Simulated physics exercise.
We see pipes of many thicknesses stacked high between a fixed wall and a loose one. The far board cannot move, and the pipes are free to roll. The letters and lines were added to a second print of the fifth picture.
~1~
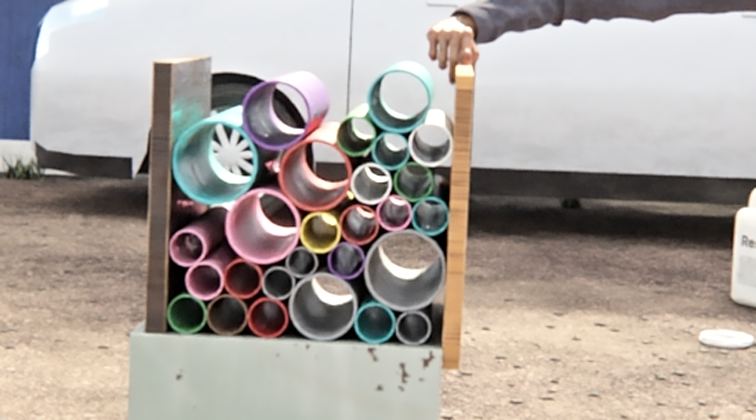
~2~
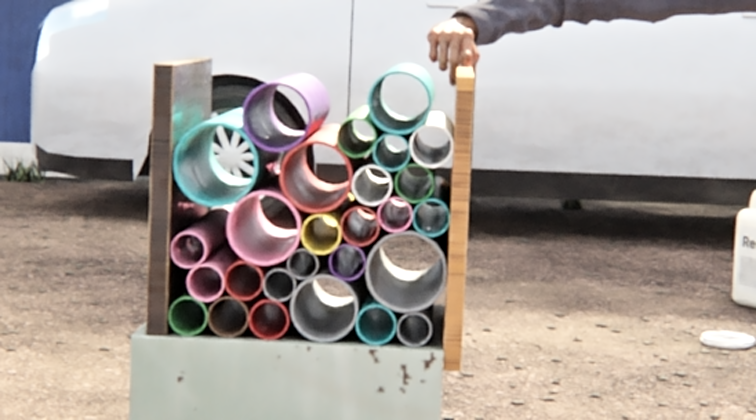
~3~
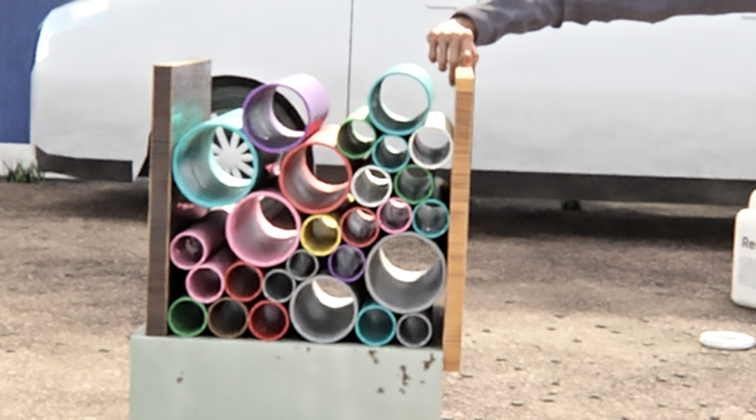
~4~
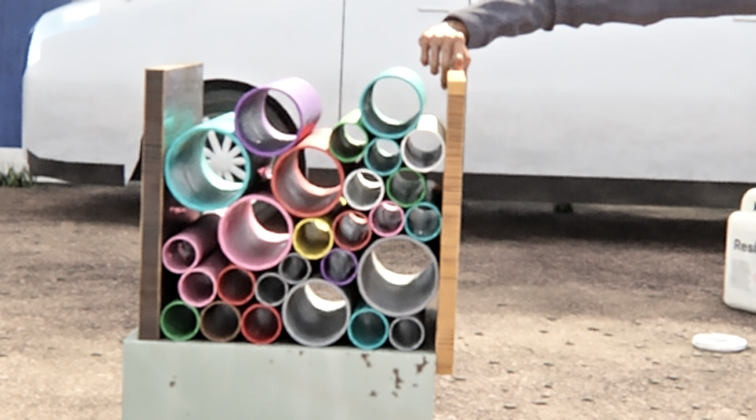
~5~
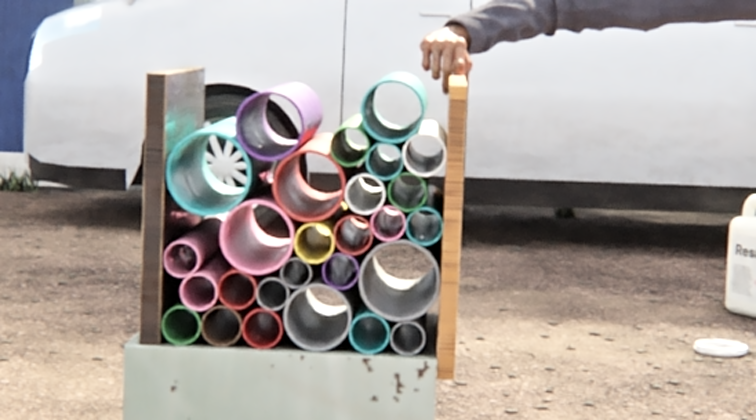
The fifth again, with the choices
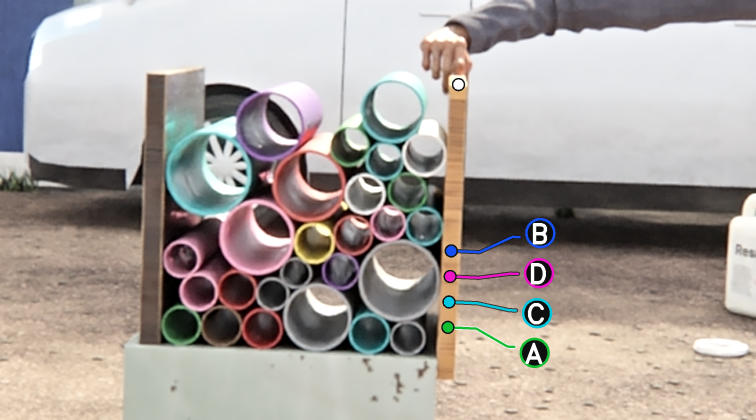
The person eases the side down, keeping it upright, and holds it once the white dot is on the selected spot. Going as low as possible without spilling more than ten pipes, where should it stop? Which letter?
It can be let down to C.
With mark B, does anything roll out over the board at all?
At B: Yes.
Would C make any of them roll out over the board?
Yes, at C.
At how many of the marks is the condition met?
The number is three.
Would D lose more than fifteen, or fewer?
Fewer than fifteen.
On the copy, A at (448, 327); B at (451, 251); C at (449, 302); D at (450, 276); the white dot at (458, 85).
On C. First, top of the board (446, 177).
Then, top of the board (441, 280).
Finally, top of the board (440, 301), eight out over the board.
By contrast, A more than ten out over the board; B about four out over the board; D eight out over the board.
